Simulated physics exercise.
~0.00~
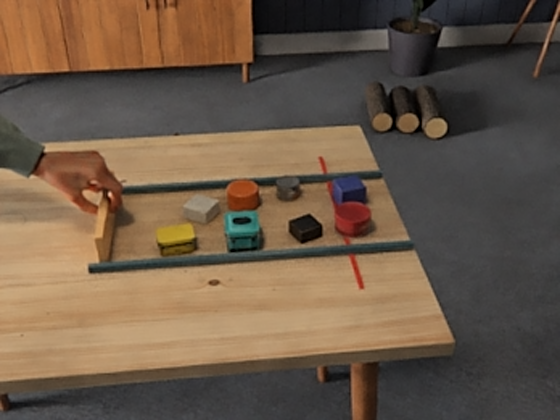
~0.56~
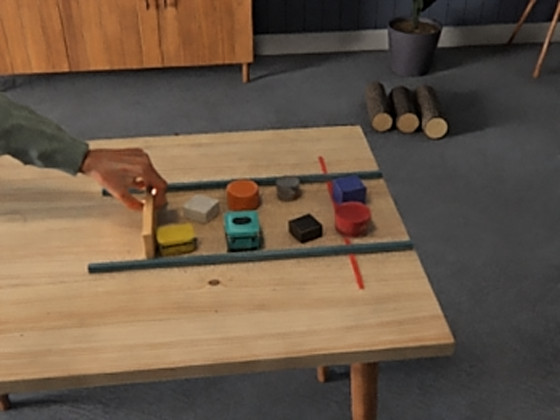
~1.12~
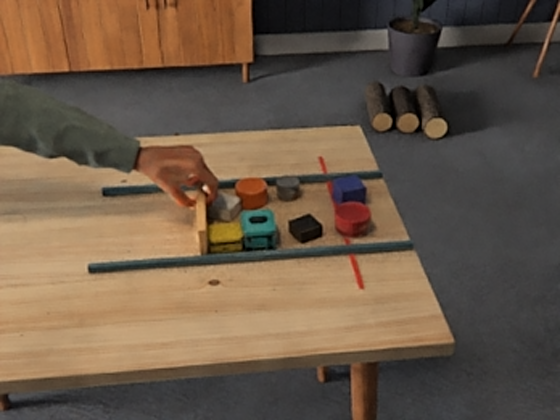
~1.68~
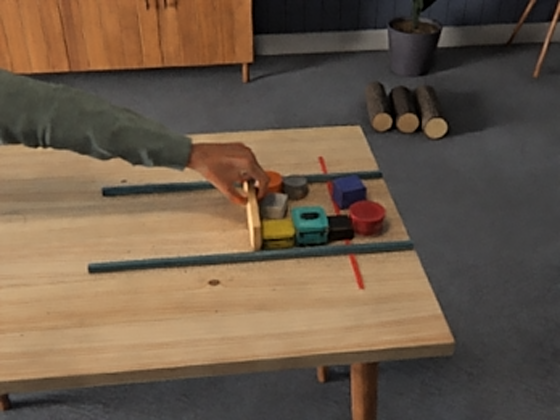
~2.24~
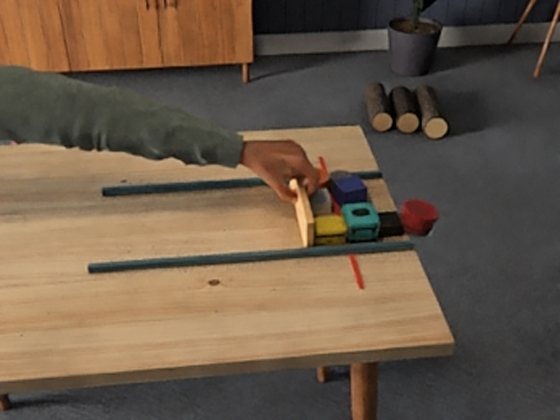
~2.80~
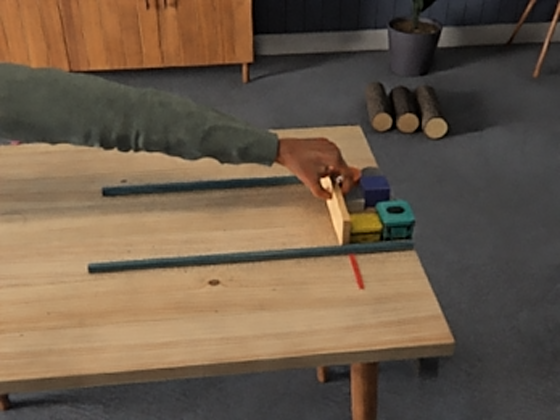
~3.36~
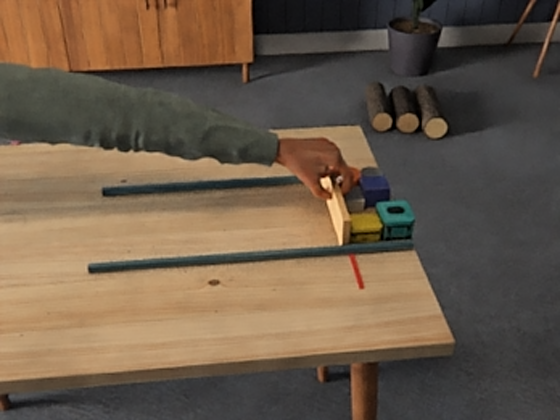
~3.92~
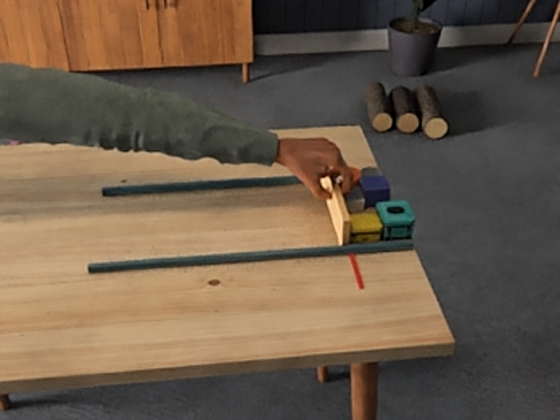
A hand in a dark green sleeve slides an upright wooden board rightward between two dark rails on a pale wooden table, seen from above at an angle in a room with a grey floor. Ahead of it sit a yellow case, turquoise case, white block, orange and grey round pieces, and, farther right, a black block, blue block and red pot near a red tape line. The board gathers the pieces and shoves them past the tape. The red pot, then the black block, drop off the right edge. The board halts, with the turquoise case still perched at the edge.
